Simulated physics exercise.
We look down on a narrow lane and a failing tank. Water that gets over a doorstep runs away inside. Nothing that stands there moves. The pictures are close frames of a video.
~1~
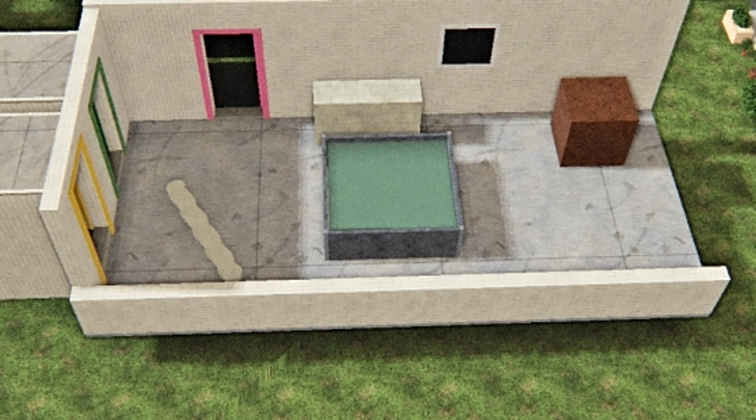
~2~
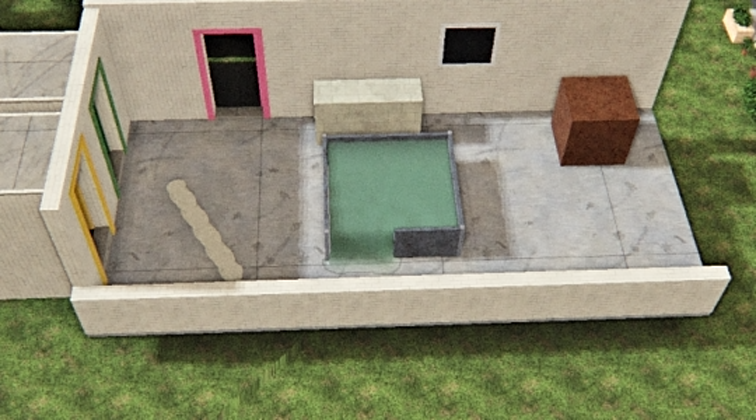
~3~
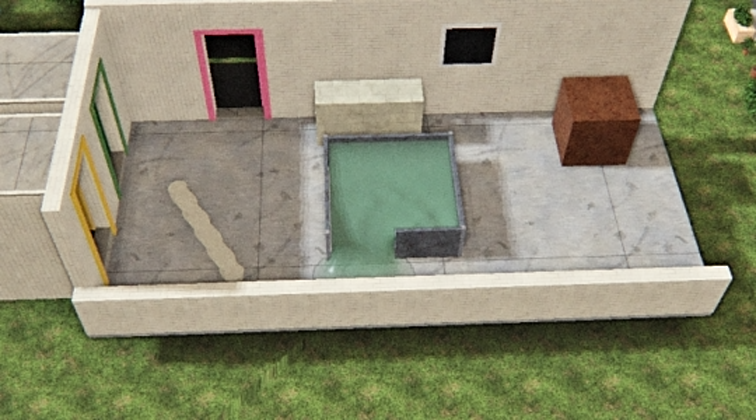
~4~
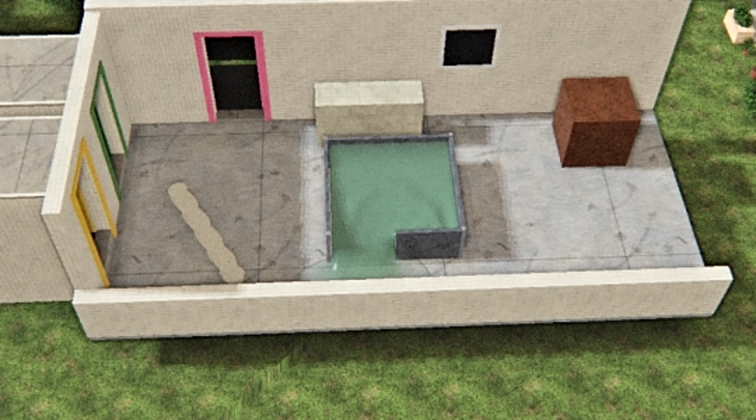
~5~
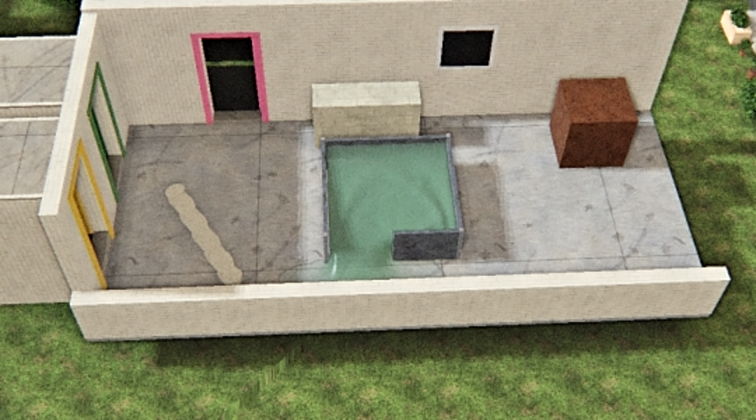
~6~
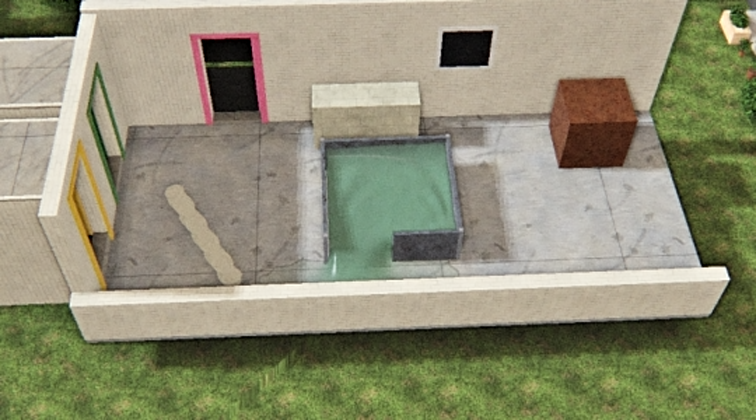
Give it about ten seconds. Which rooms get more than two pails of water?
One by one: The yellow door stays under that; the pink door takes more than that; the green door stays under that.
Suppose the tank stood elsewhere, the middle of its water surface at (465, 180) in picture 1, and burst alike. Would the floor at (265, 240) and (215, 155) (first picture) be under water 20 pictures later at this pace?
In that order: Flooded, flooded.
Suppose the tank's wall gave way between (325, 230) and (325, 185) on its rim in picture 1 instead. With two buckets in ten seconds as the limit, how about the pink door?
My reading: Pink door is over.
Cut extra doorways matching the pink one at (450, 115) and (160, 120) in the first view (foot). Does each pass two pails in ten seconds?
In that order: Stays under, floods.
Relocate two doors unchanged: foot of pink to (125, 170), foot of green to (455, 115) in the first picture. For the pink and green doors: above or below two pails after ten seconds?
In short: Pink door floods; green door is under.
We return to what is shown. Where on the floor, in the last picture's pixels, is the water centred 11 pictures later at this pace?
At about (366, 243).
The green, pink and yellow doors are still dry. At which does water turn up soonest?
That is the yellow-painted one.
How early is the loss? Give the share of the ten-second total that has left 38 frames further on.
Some 60 per cent.
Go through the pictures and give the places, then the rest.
The first frame shows the water tank at (390, 184) is whole and still.
In the second frame, water pours out at (361, 249) and has run to (396, 264).
In the third frame, the front is at a hidden place, out from the gap at (362, 250).
In the fourth frame, the front is at a hidden place, out from the gap at (363, 252).
In the fifth frame, water pours out at (360, 253) and has run to a hidden place.
In the sixth frame, water pours out at (360, 253) and has run to a hidden place.
A moment on, water covers 15 % of the floor; the yellow door not reached, the pink door not reached, the green door not reached.
Next, water covers 40 % of the floor; the yellow door wet at the sill, nothing in, the pink door not reached, the green door not reached.
Then, water covers 65 % of the floor; the yellow door wet at the sill, nothing in, the pink door under two buckets in, the green door wet at the sill, nothing in.
Later, water covers 70 % of the floor; the yellow door wet at the sill, nothing in, the pink door over two buckets in, the green door wet at the sill, nothing in.
In the end, water covers 85 % of the floor; the yellow door wet at the sill, nothing in, the pink door far over two buckets in, the green door under two buckets in.
